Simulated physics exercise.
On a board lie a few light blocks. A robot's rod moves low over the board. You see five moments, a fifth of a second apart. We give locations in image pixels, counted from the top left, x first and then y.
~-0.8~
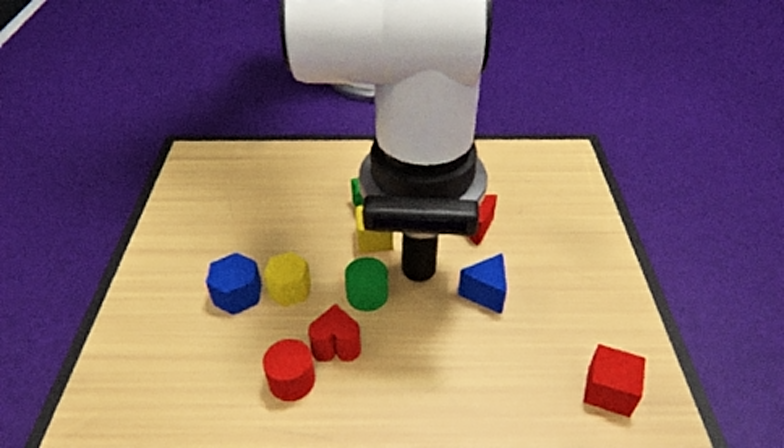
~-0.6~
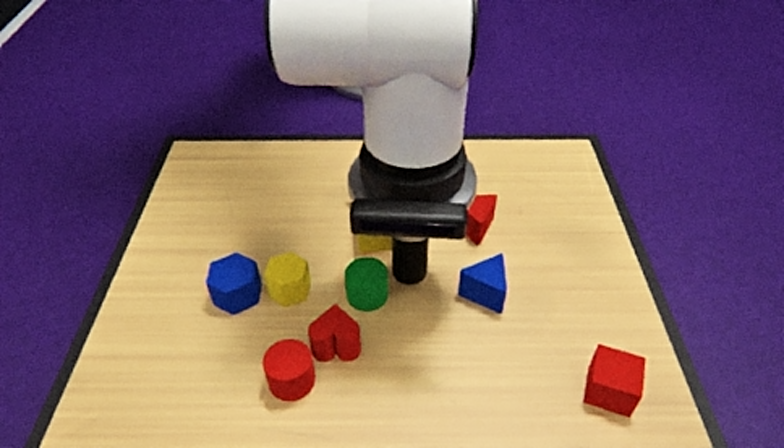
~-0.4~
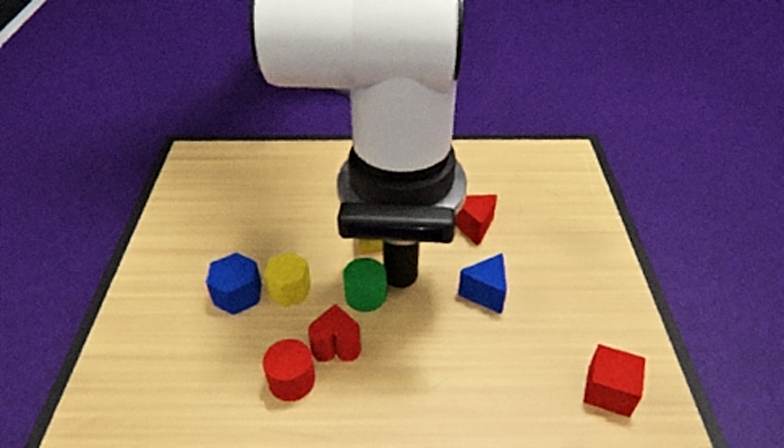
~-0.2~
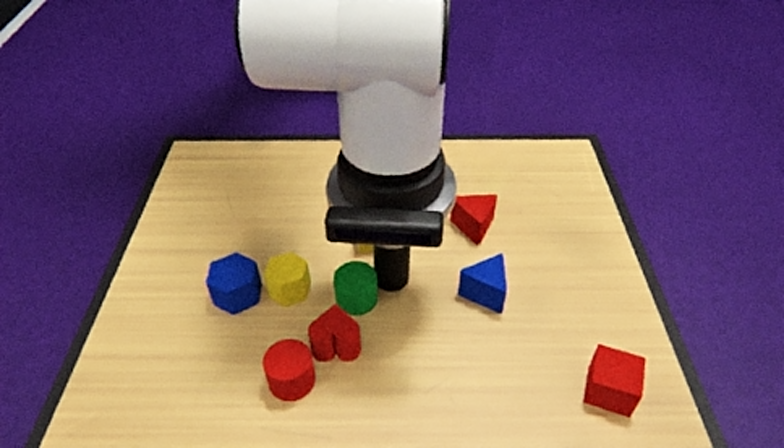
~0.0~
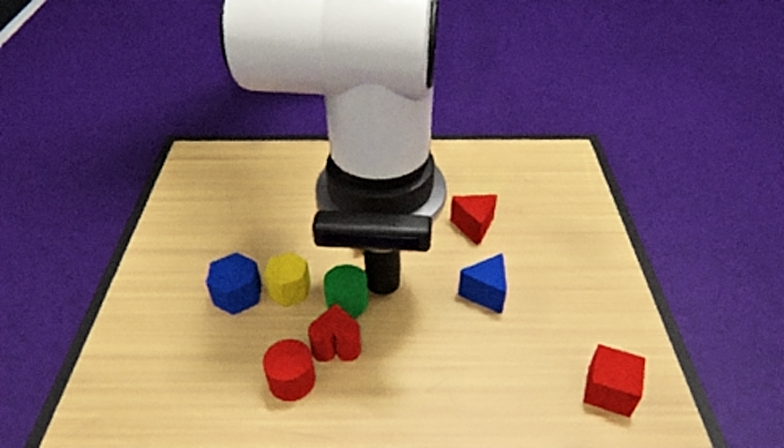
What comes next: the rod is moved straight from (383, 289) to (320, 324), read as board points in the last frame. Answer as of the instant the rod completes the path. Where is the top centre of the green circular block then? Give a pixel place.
Expect it around (274, 304).
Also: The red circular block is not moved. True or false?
True.
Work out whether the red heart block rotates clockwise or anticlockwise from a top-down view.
From above, the red heart block will be seen to turn anti-clockwise.
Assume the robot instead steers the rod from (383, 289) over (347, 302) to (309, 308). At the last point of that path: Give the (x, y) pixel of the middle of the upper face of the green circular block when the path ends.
It will end up at (269, 307).
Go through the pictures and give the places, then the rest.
Lower end of the rod at (419, 270), tops of blocks, yellow hexagonal block at (286, 267), red circular block at (287, 359), red heart block at (334, 324), green circular block at (366, 272), in the first picture.
Rod at (410, 273), blocks as before, in the second picture.
Rod at (401, 276), blocks as before, in the third picture.
Rod at (392, 279), green circular block at (355, 276), in the fourth picture.
Rod at (383, 283), yellow hexagonal block at (286, 267), red circular block at (287, 359), red heart block at (334, 324), green circular block at (345, 280), in the fifth picture.
What follows on the original path. Halfway along, rod at (352, 300); green circular block at (310, 293).
At the end, rod at (319, 317); yellow hexagonal block not moved; red circular block not moved; red heart block at (328, 333), turned 45° anticlockwise; green circular block at (274, 304).
